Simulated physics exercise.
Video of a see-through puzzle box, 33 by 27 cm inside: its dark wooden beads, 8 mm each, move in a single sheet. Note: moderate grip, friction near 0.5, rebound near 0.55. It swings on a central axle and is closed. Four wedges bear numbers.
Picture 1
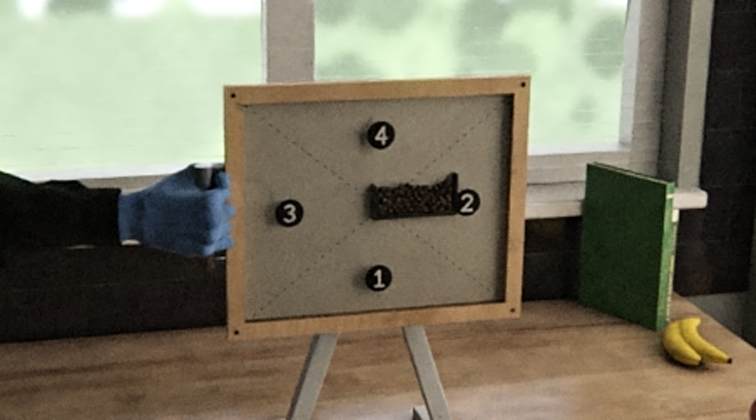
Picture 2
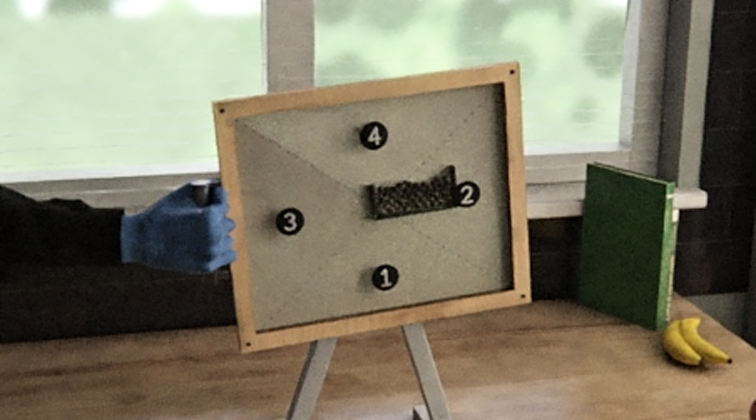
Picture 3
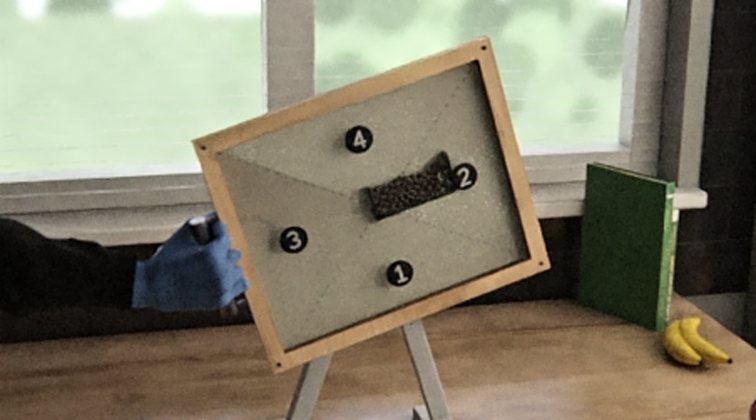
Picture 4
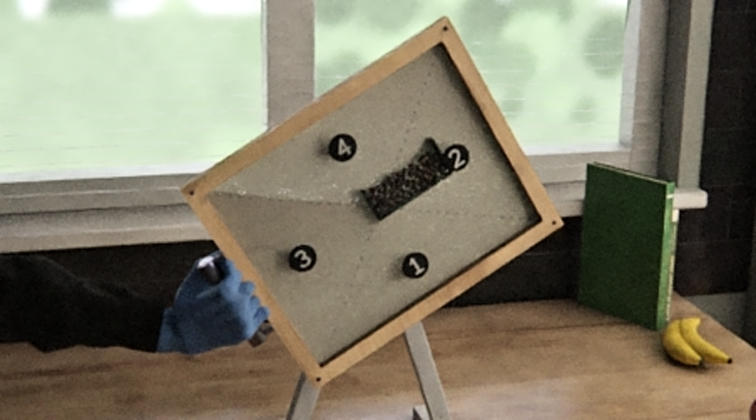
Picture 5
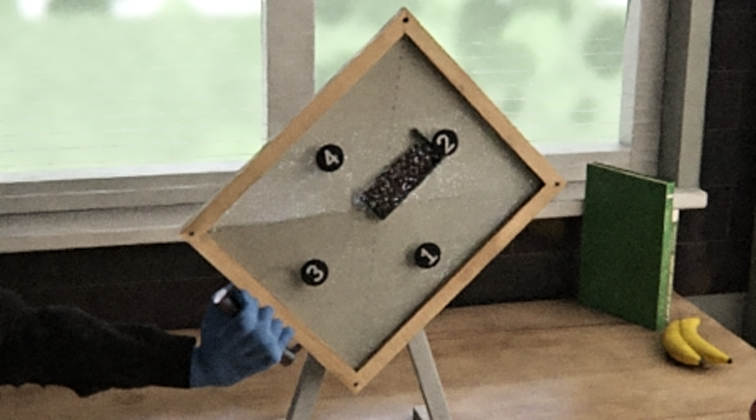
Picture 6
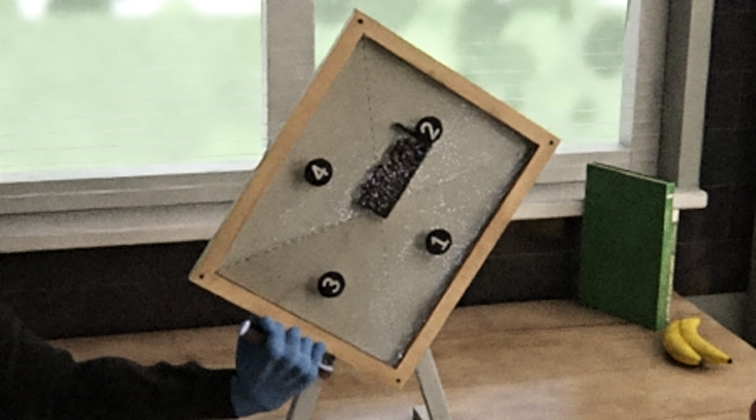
On a wooden tabletop by a window, a blue-gloved hand turning a framed, numbered box of dark beads steadily anticlockwise.
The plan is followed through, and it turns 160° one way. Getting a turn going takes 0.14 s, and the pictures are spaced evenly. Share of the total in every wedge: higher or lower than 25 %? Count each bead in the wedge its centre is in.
No. 1 - lower, 2 - lower, 3 - higher, 4 - higher than 25 %.
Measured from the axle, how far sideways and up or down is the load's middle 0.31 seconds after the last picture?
The middle sits around 3 cm left of it and 2 cm below it.
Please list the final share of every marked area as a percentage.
Tally: Wedge 1 = 0; wedge 2 = 0; wedge 3 = 40; wedge 4 = 60.
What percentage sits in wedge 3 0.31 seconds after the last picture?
Close to 15 per cent of the load.
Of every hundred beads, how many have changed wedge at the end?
Moved share: About 95 per cent.
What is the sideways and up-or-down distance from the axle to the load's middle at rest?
About 8 cm right and 15 cm below.
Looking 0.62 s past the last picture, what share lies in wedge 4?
60 per cent.
Then, 0.31 s after the last picture, it stands 96° anticlockwise; the beads' middle is 3 cm left of and 2 cm below the centre; no. 2, 40 %, no. 3, 15 %, no. 4, 45 %.
Then, 0.62 s after the last picture, it stands 135° anticlockwise; the beads' middle is in line with and 15 cm below the centre; no. 3, 40 %, no. 4, 60 %.
Then, 0.89 s after the last picture, it stands 160° anticlockwise; the beads' middle is 8 cm right of and 15 cm below the centre; no. 3, 40 %, no. 4, 60 %.
At rest 1.4 s after the last picture, it stands 160° anticlockwise; no. 1, 0 %, no. 2, 0 %, no. 3, 40 %, no. 4, 60 %.
